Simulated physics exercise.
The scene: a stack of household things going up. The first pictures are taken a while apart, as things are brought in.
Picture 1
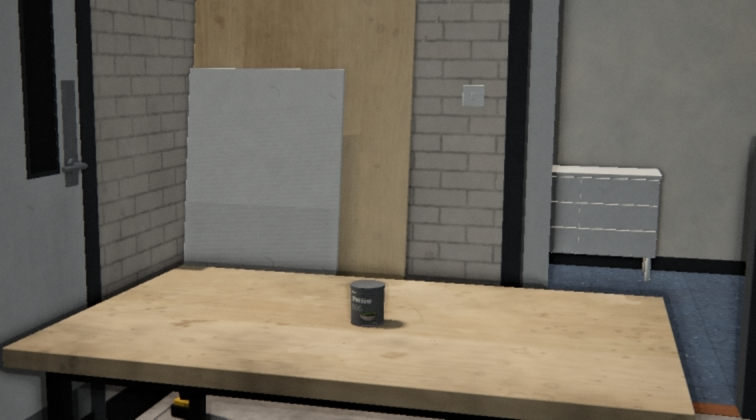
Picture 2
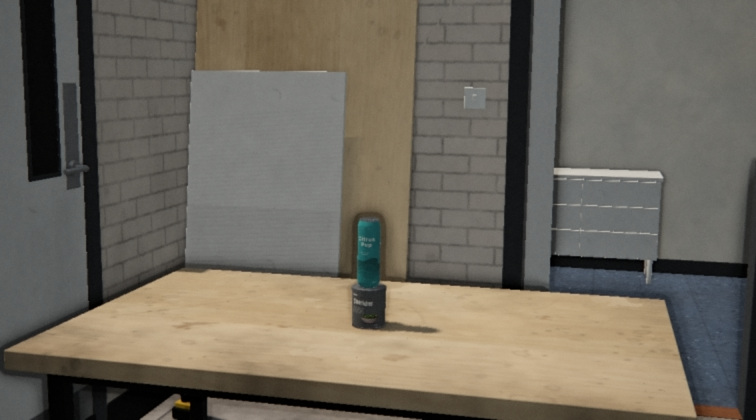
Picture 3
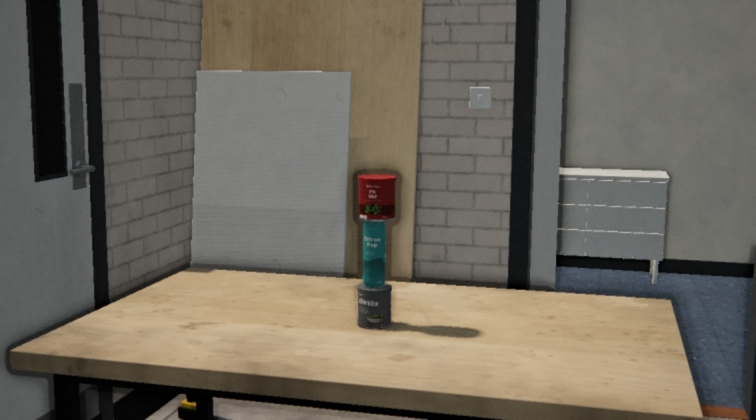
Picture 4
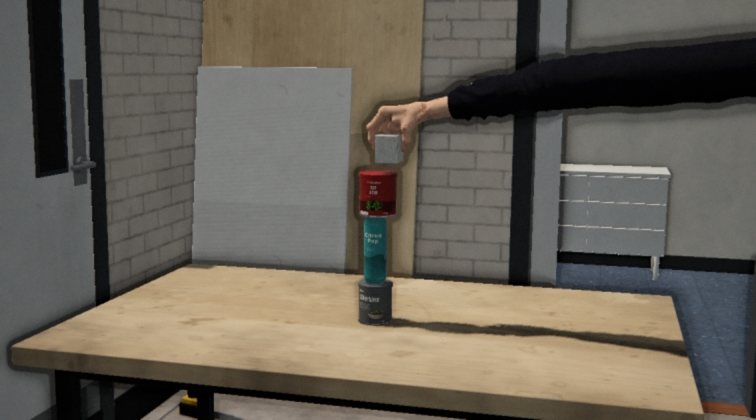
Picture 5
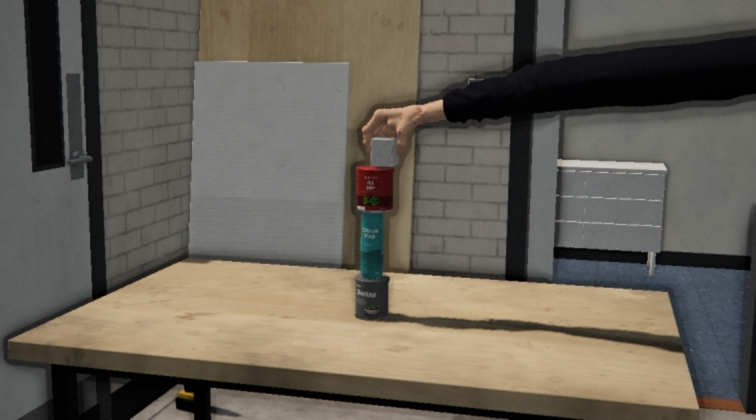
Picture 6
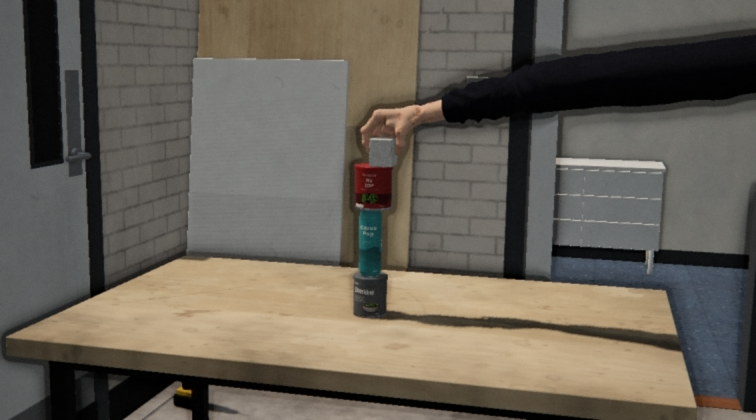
To begin with, a small dark grey pot stands alone on a wooden table; then a turquoise can appears on top of it, and a red pot on top of that. A hand reaches in from the right holding a white block above the stack and lowers it slightly onto the red pot, fingers still around it.
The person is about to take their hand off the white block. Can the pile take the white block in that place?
The pile keeps its balance.
Then, 0.50 s later than the last frame, things are still on the move.
Then, 1.20 s later than the last frame, all is still.
Then, 1.90 s later than the last frame, white block resting near (384, 153).
When it is over, all 4 as before. End places, in pixels of the last picture, white block near (385, 153). The pile stays up.
